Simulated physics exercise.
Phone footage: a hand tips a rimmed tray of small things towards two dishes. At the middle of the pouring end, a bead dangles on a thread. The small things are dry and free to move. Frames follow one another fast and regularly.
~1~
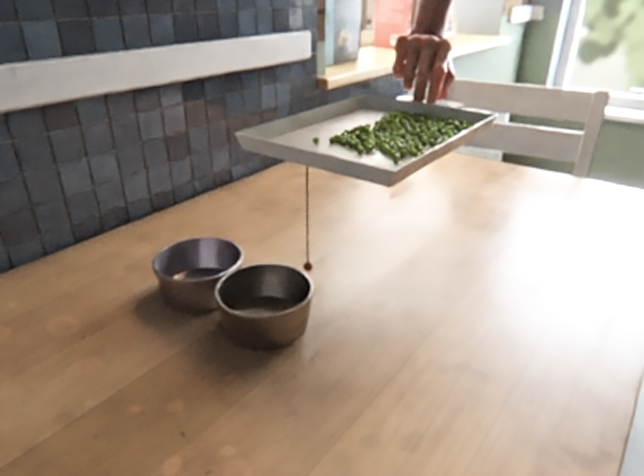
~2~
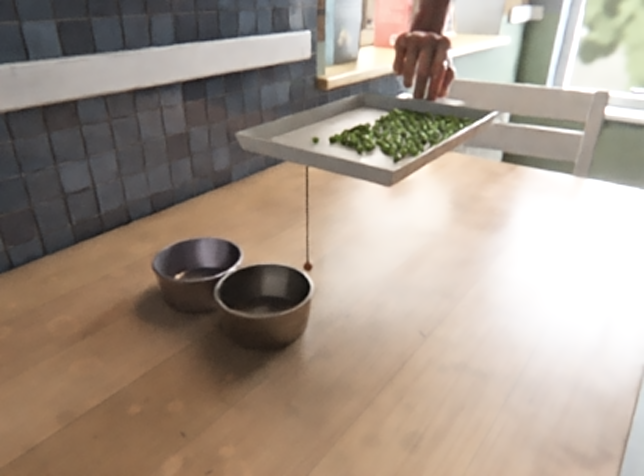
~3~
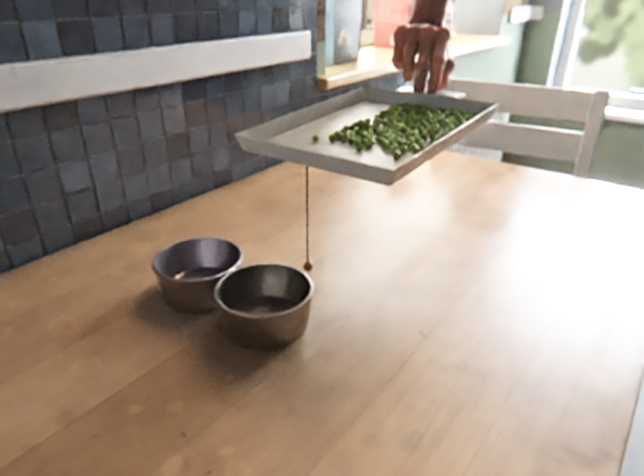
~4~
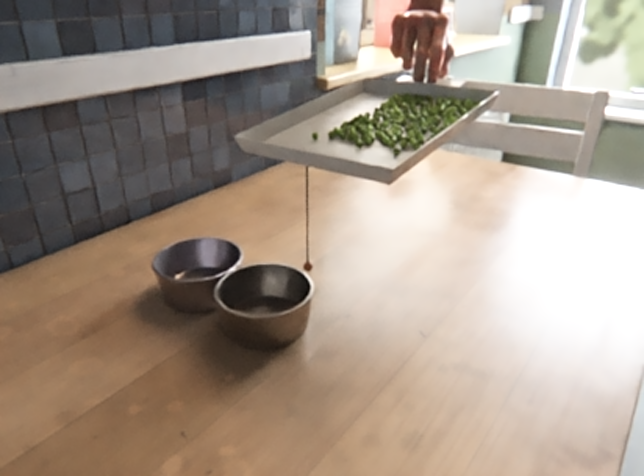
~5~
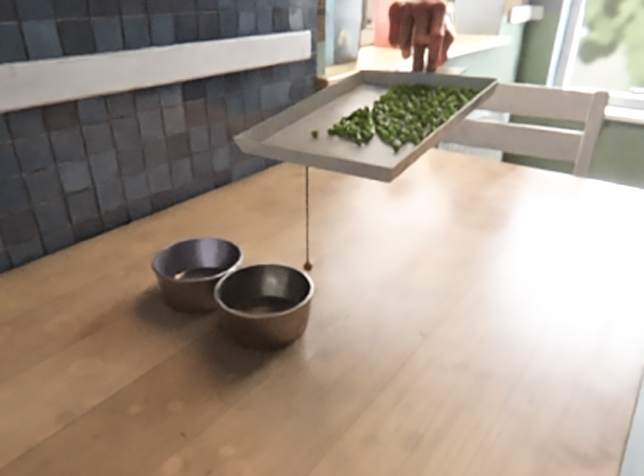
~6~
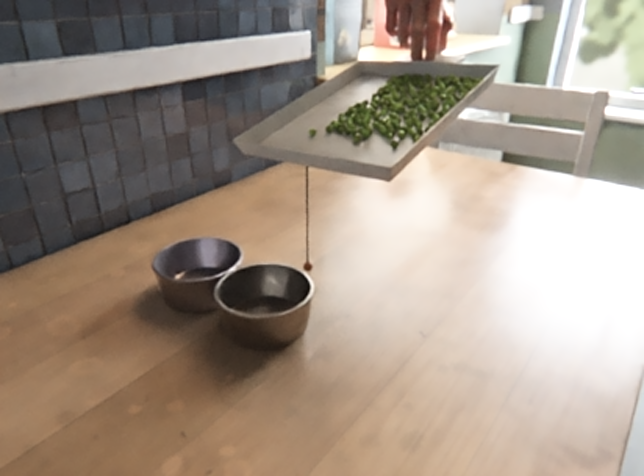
To begin with, a hand holds the far side of a pale rimmed tray of small green pieces above a wooden table with two round metal dishes. The hand then gradually lifts that far side, slightly steepening the tray, while the pieces stay bunched, and the bead hanging beneath barely moves.
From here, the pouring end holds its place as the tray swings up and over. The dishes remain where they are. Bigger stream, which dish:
Right.
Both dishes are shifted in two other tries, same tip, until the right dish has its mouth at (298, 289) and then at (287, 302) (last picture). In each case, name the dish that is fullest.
Case one: The dish at left. Case two: The dish at left.
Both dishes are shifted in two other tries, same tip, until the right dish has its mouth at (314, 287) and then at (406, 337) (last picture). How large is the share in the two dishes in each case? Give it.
You'd see around 80 per cent and then around 20 per cent.
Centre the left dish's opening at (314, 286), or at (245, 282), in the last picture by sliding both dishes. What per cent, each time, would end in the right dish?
Around 0 and then 10 per cent.
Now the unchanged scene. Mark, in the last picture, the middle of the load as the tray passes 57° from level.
Close to (290, 147).
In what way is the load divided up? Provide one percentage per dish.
Left about 30, right about 60 in a hundred.
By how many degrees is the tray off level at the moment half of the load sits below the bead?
The tilt then is about 100°.
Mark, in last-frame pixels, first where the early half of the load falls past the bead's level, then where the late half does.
First around (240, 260), afterwards around (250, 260).
Shortly afterwards, tray tipped steeply; all but a few on the tray; only a few in the right dish; only a few in the left dish; only a few outside both; only a few in the air.
Next, tray tipped right over; near a third on the tray; near a quarter in the right dish; a little in the left dish; a little outside both; near a third in the air.
Some moments later, tray tipped past a quarter turn; near half in the right dish; near a quarter in the left dish; a little outside both.
In the end, tray tipped past a quarter turn; near half in the right dish; near a quarter in the left dish; a little outside both.
